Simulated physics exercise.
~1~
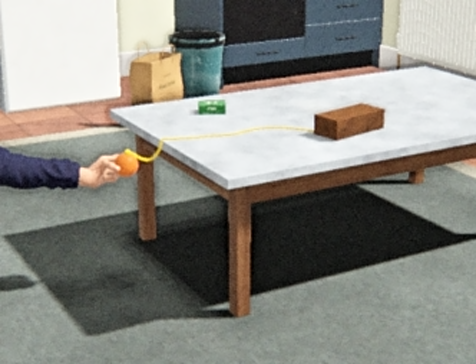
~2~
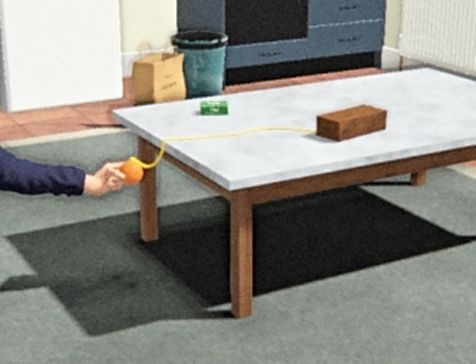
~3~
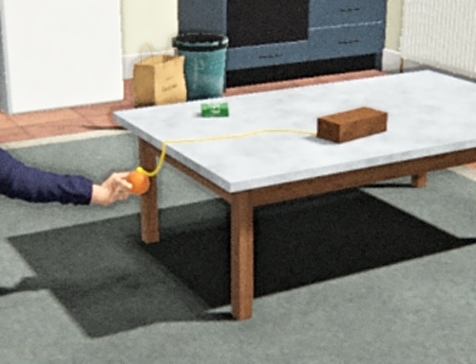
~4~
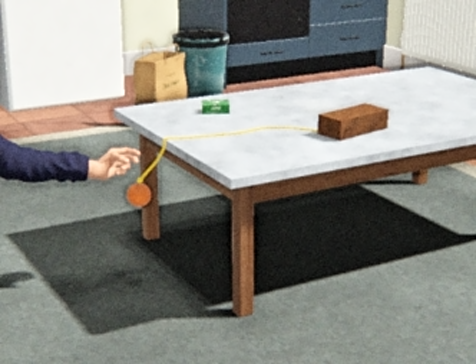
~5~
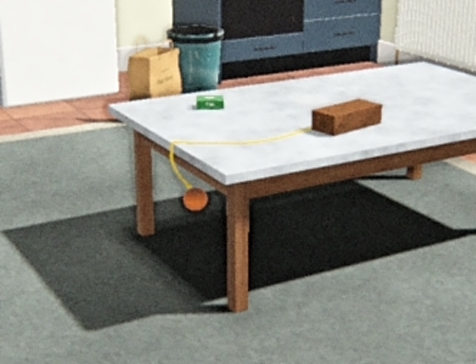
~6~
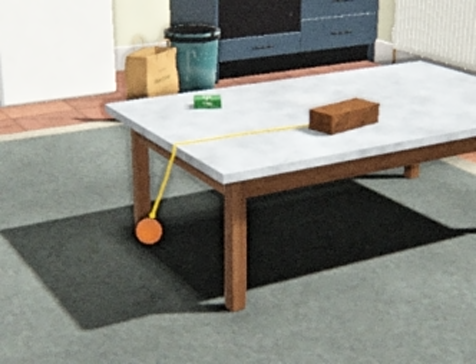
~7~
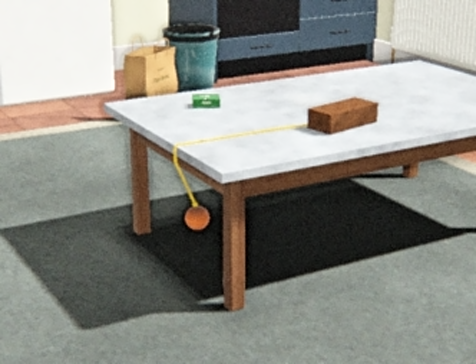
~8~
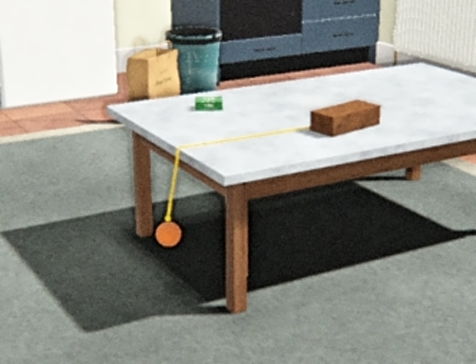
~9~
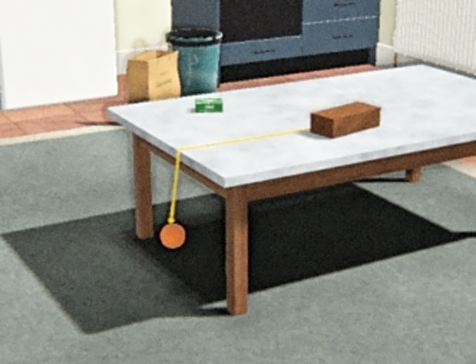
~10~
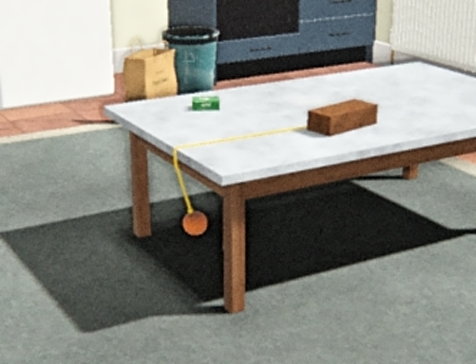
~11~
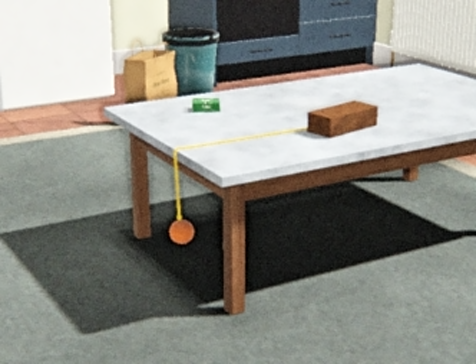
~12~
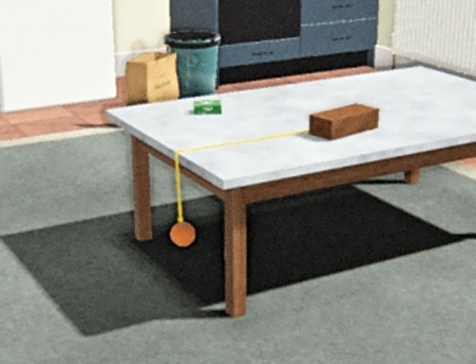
The footage shows a hand holding an orange tied to a yellow shoelace that runs across a pale tabletop to a brick, near a small green box. The hand lets go and withdraws, and the orange drops, swings below the edge and ends up dangling while brick and box stay put.
